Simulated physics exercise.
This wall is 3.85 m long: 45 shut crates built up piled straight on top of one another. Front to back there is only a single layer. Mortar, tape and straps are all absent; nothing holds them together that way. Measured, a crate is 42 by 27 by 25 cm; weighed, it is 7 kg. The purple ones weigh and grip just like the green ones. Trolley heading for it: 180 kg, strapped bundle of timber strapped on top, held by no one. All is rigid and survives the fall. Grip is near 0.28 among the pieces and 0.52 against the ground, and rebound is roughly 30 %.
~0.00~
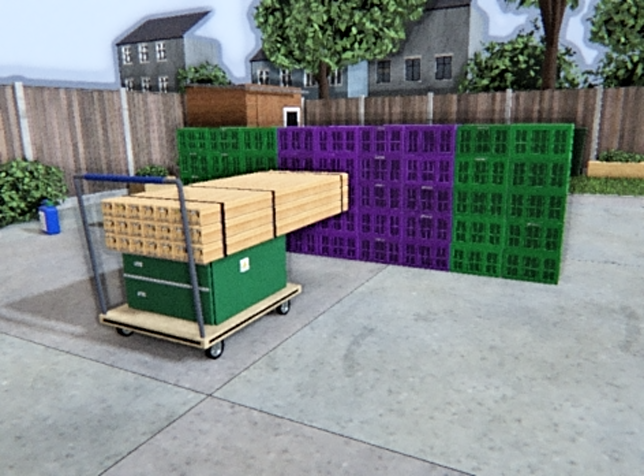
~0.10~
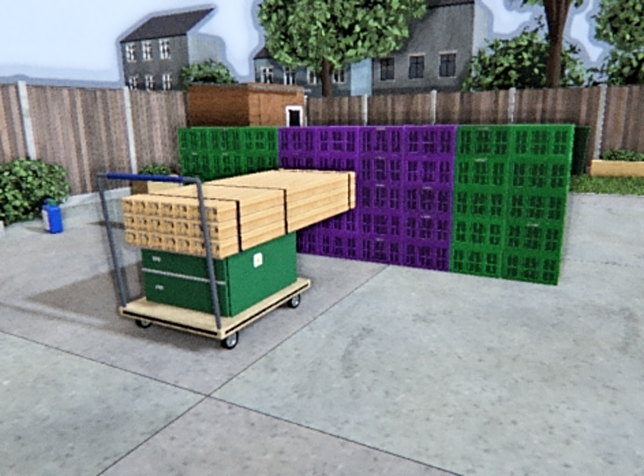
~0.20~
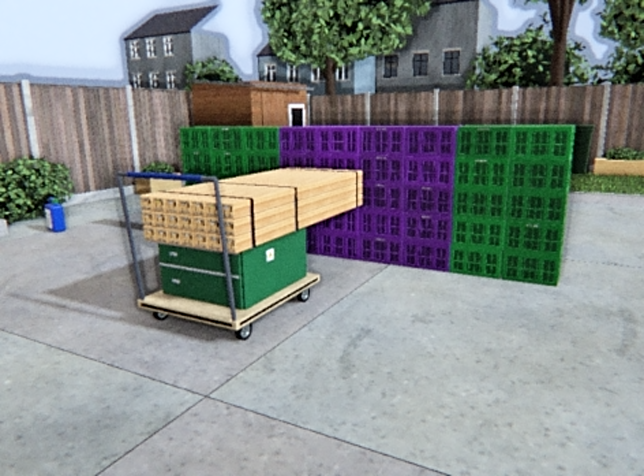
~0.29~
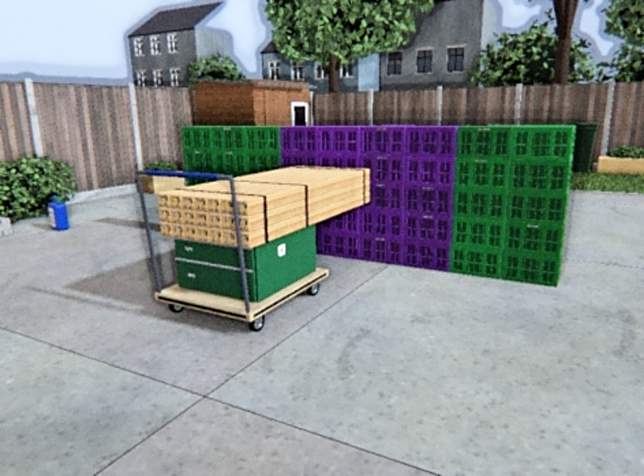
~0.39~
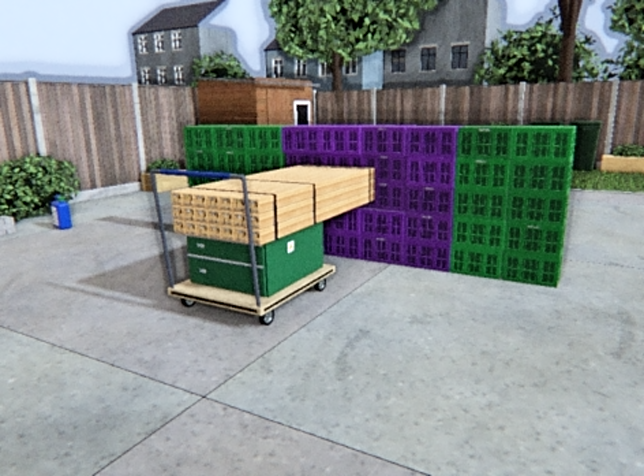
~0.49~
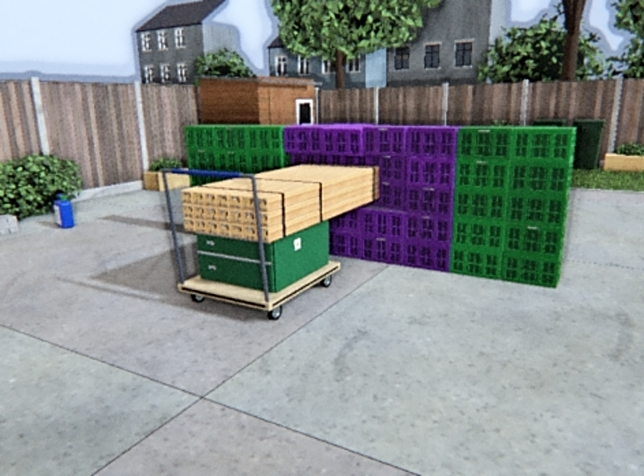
A wall of green and purple crates stood in a paved yard while an unattended trolley carrying long timber on a green box rolled toward it, and the timber pushed some crates slightly back.
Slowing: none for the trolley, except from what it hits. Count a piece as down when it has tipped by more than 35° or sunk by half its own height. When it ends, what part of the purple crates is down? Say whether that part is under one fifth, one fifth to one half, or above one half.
The part is one fifth to one half.
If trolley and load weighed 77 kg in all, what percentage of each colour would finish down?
Result: Green 0, purple 40 %.
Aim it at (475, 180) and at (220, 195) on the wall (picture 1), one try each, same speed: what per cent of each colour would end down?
Down by colour - green: 20%, then 50%; purple: 20%, then 0%.
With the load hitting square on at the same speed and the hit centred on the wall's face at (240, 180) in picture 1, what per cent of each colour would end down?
That would leave green at 20 % and purple at 0 %.
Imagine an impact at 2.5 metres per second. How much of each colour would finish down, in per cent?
Result - green: 0%; purple: 40%.
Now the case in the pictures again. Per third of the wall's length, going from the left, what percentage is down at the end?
Per cent - left 0, middle 50, right 0.
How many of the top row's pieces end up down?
Count: 2.
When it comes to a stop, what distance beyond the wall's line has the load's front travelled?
100 cm.
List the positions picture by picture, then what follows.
In the first frame (we follow the side turned to the camera; the camera moves round a little), load (345, 185) 45 cm short of the wall; top purple crate (429, 141); top green crate (540, 141); no piece has moved.
Load (352, 184) 31 cm short of the wall; top purple crate (429, 141), in the second frame.
Load (360, 182) 17 cm short of the wall; top purple crate (429, 142), in the third frame.
Load (367, 180) 27 mm short of the wall; top purple crate (430, 142), in the fourth frame.
Load (373, 178) 9 cm into the wall's line; top purple crate (430, 142); 6 stirred so far, in the fifth frame.
Load (377, 177) 19 cm into the wall's line; top purple crate (430, 143); top green crate (540, 145); steepest lean 6°, the crate at (341, 142); 10 stirred so far, in the sixth frame.
Around 0.62 s, load 30 cm past the wall's line, still rolling; none of the 20 purple crates down (0 of 45 in all colours); top purple crate displaced 25 mm.
Around 0.86 s, load 50 cm past the wall's line, still rolling; 4 of the 20 purple crates down (4 of 45 in all colours); top purple crate displaced 24 mm.
Around 1.20 s, load 74 cm past the wall's line, still rolling; 7 of the 20 purple crates down (7 of 45 in all colours); top purple crate displaced 24 mm.
Around 1.74 s, load 97 cm past the wall's line, still rolling; 8 of the 20 purple crates down (8 of 45 in all colours); top purple crate displaced 26 mm.
Finally (2.9 s), load 98 cm past the wall's line, stopped; 8 of the 20 purple crates down (8 of 45 in all colours); top purple crate displaced 25 mm; top green crate unmoved. That is 40 per cent. Seen by the last camera, middles, top purple crate near (437, 142), top green crate near (543, 144).
